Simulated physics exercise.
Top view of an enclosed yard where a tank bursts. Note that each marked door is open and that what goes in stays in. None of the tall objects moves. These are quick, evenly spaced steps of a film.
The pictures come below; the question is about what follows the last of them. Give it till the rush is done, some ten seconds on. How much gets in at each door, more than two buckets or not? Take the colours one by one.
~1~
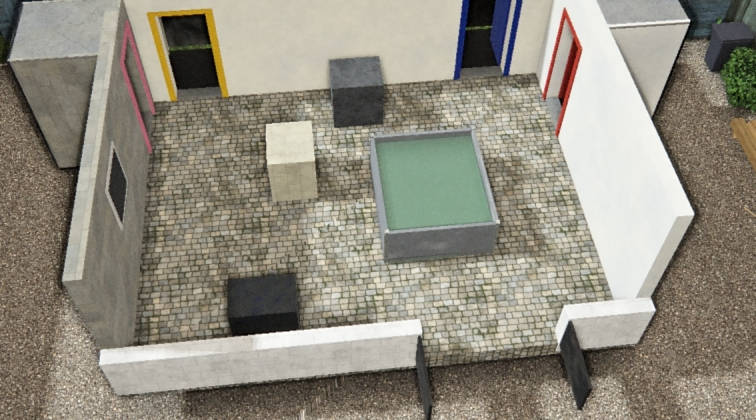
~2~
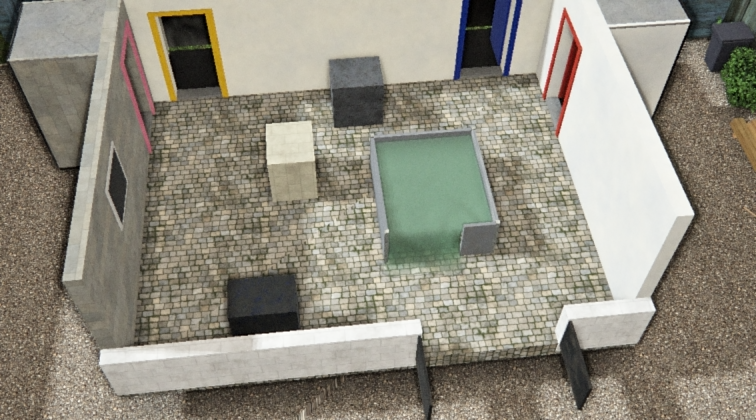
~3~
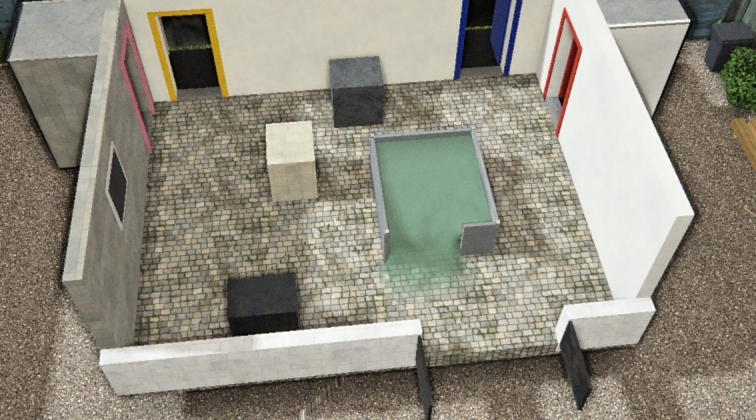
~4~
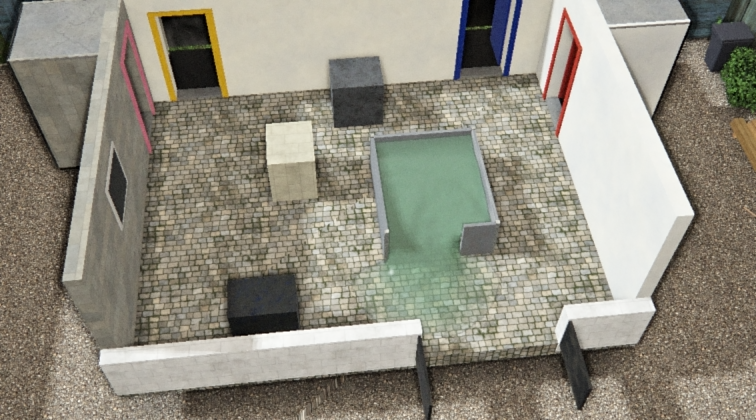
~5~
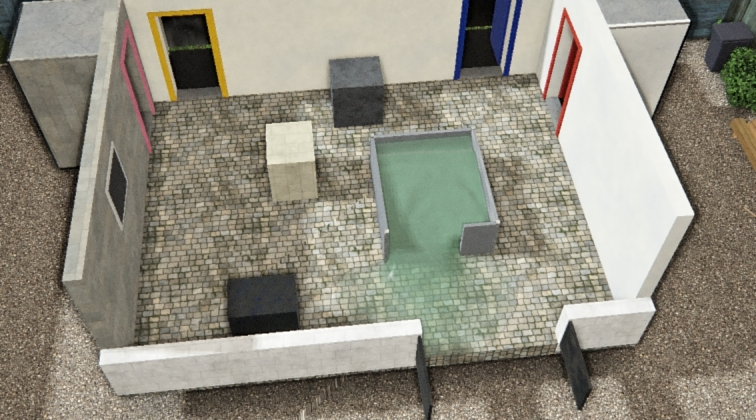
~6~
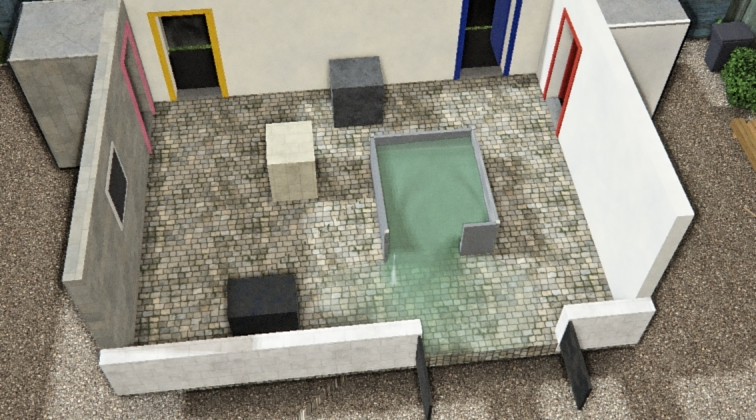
The yellow door gets two buckets or less; the red door gets two buckets or less; the blue door gets two buckets or less; the pink door gets two buckets or less.
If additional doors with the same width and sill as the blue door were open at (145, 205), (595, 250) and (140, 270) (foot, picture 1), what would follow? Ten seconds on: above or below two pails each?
Stays below the line; stays below the line; stays below the line.
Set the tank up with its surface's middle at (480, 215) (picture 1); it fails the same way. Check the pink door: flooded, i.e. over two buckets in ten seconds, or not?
As far as I can tell, pink stays within limits.
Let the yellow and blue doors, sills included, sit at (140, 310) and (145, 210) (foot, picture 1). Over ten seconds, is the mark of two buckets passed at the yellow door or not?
Well, the way I see it, the yellow door crosses the threshold.
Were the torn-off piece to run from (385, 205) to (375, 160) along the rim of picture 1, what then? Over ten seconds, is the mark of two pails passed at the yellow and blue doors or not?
Yellow door: Exceeds the limit; blue door: Falls short.
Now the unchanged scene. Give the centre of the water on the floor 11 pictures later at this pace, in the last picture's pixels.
About (401, 252) in the last view.
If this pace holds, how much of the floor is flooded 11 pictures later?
It should be close to 20 %.
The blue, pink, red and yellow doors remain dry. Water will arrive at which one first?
I say the pink one.
A moment on, water covers 15 % of the floor; the yellow door not reached, the red door not reached, the blue door not reached, the pink door not reached.
Next, water covers 20 % of the floor; the yellow door not reached, the red door not reached, the blue door not reached, the pink door not reached.
Then, water covers 40 % of the floor; the yellow door not reached, the red door not reached, the blue door not reached, the pink door not reached.
Later, water covers 55 % of the floor; the yellow door not reached, the red door not reached, the blue door not reached, the pink door wet at the sill, nothing in.
In the end, water covers 65 % of the floor; the yellow door under two buckets in, the red door not reached, the blue door not reached, the pink door wet at the sill, nothing in.
